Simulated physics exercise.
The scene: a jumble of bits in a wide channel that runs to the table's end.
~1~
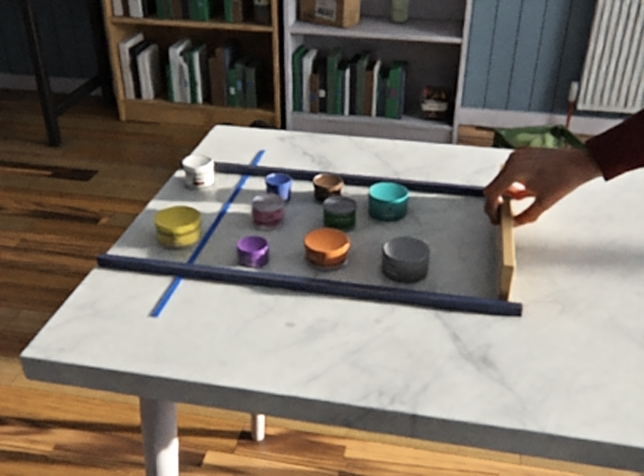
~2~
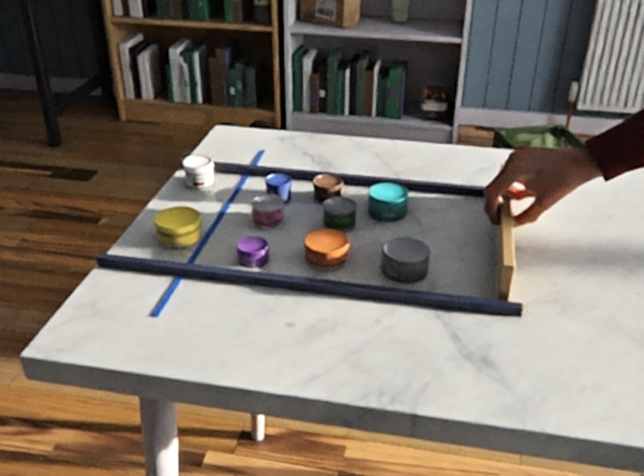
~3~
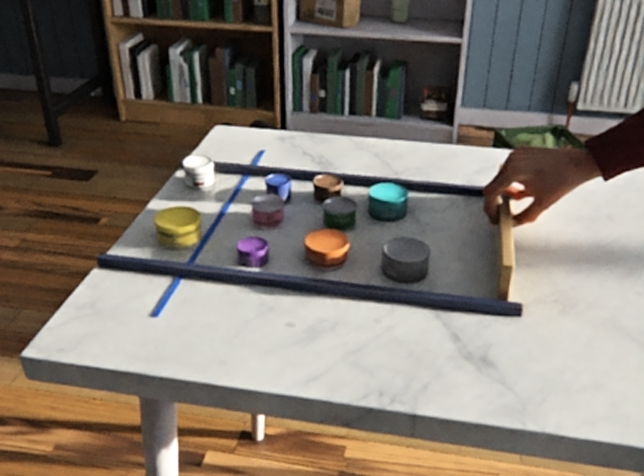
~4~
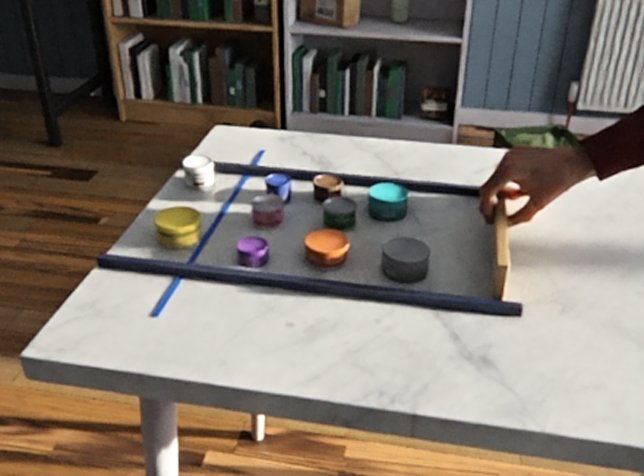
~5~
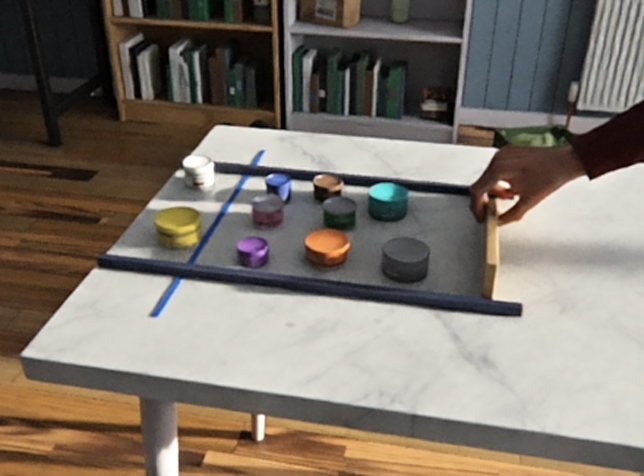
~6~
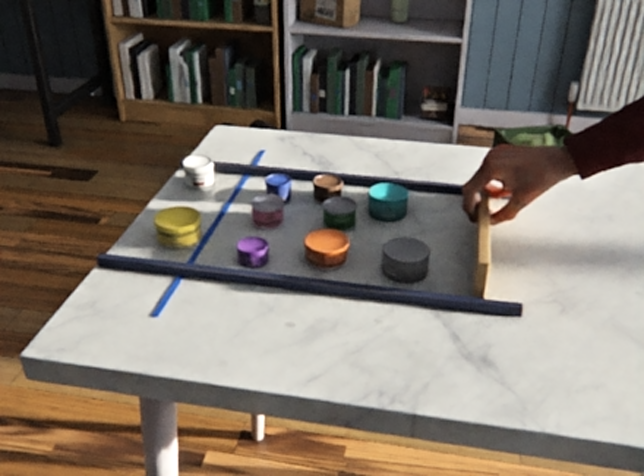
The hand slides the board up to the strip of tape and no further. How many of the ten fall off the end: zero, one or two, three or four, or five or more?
As it turns out, the number that fall off is one or two.
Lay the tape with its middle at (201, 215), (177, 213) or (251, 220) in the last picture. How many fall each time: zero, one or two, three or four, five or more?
One after another: One or two; more than four; not one.
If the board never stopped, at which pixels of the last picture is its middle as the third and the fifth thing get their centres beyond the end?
About (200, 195), then (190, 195).
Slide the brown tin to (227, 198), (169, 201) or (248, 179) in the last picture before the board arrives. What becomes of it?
In turn it holds on; remains up; is kept.
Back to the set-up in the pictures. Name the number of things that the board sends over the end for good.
It comes to 1.
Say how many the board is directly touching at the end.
That makes 4.
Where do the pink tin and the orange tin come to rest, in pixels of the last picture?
Near (174, 204) and (150, 221).
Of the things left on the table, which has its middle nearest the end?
It is the white tin.
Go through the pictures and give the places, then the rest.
White tin (199, 173); yellow pot (179, 228); blue tin (279, 190); board (504, 227); tape (220, 217), in the first frame.
Yellow pot (179, 228); orange tin (327, 250), in the second frame.
Blue tin (279, 190); purple tub (253, 252), in the third frame.
White tin (199, 173); board (498, 227), in the fourth frame.
Yellow pot (179, 228); grey tub (406, 260), in the fifth frame.
White tin (199, 173); yellow pot (179, 228); blue tin (279, 190); board (482, 225); tape (220, 217), in the sixth frame.
Early on, none off yet; white tin at rest near (199, 173); yellow pot at rest near (179, 228); blue tin at rest near (279, 190).
Finally, the number that fall off is one or two; lost, yellow pot.
